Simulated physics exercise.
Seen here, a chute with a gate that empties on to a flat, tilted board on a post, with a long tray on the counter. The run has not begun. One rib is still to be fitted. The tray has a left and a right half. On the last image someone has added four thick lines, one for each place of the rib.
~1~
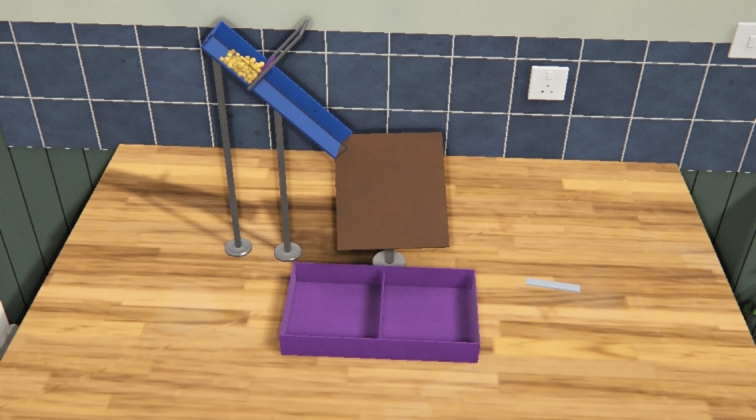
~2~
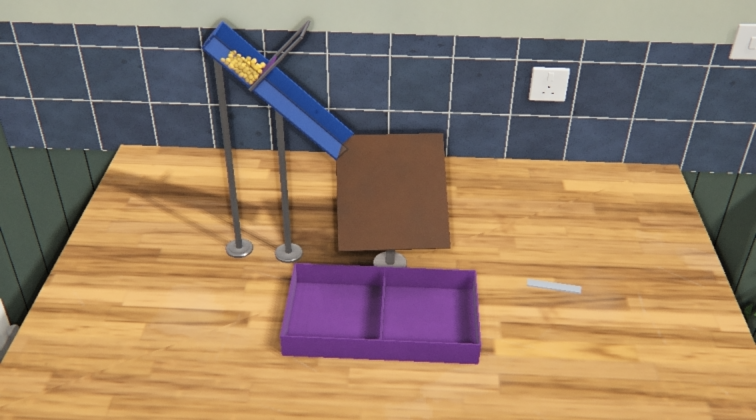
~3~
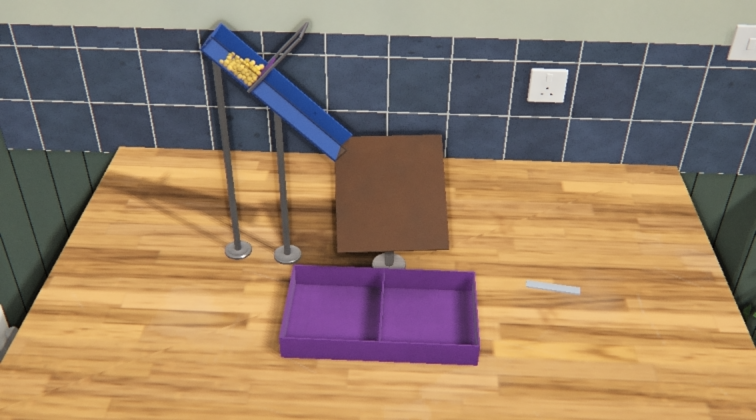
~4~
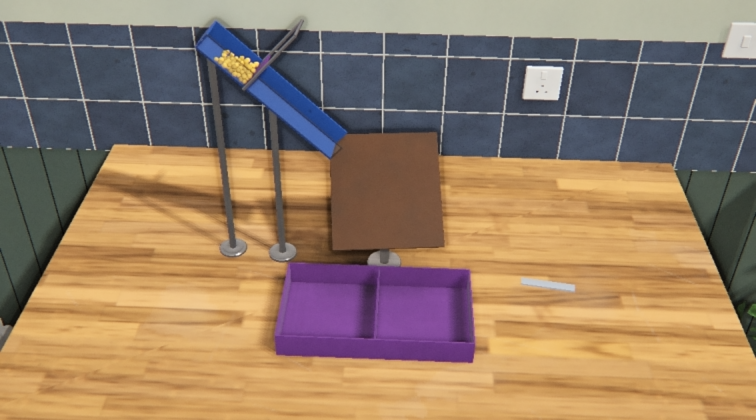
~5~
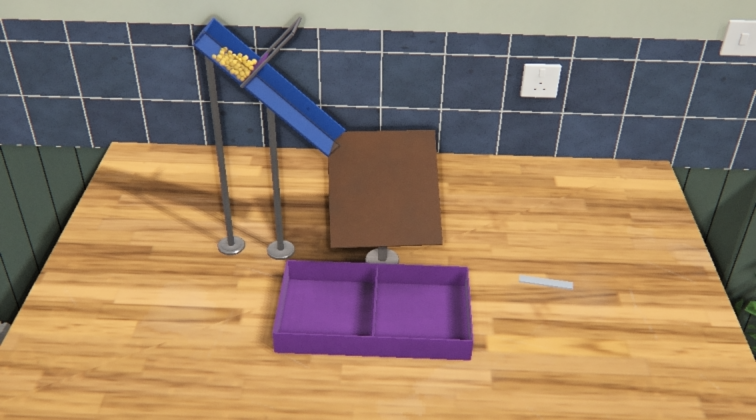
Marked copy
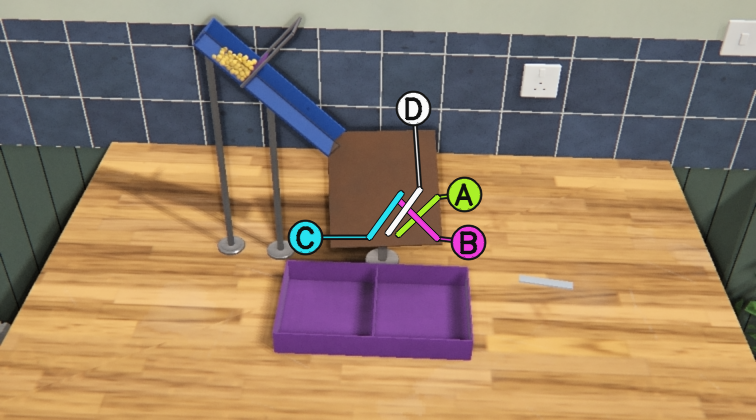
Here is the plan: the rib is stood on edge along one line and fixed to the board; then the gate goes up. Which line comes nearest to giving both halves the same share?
The best line is D.
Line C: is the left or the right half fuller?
The left half.
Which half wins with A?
The right half.
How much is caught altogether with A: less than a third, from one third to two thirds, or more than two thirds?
It is more than two thirds.
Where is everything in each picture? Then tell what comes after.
In the first frame, load behind the gate at (247, 65), puffed corn balls; lip of the chute at (338, 151), sloping fairly steeply.
In the second frame, middle of the board at (392, 191), tilted fairly steeply; middle of its low edge at (395, 249); of its high edge at (389, 134).
In the third frame, front corners of the tray at (280, 338) and (479, 346); front end of its middle wall at (379, 342); gate still shut at (269, 67).
In the fourth frame, middle of the load at (242, 65); lip at (333, 152).
In the fifth frame, middle of the load at (240, 62); lip at (331, 149).
On the marked copy, line A from (437, 197) to (398, 234); line B from (397, 199) to (437, 238); line C from (400, 193) to (369, 237); line D from (419, 189) to (388, 233).
With A, of what is caught, a small part in the left half, nearly all in the right.
With B, of what is caught, a stray few in the left half, nearly all in the right.
With C, of what is caught, most in the left half, a small part in the right.
With D, of what is caught, about two thirds in the left half, about a third in the right.
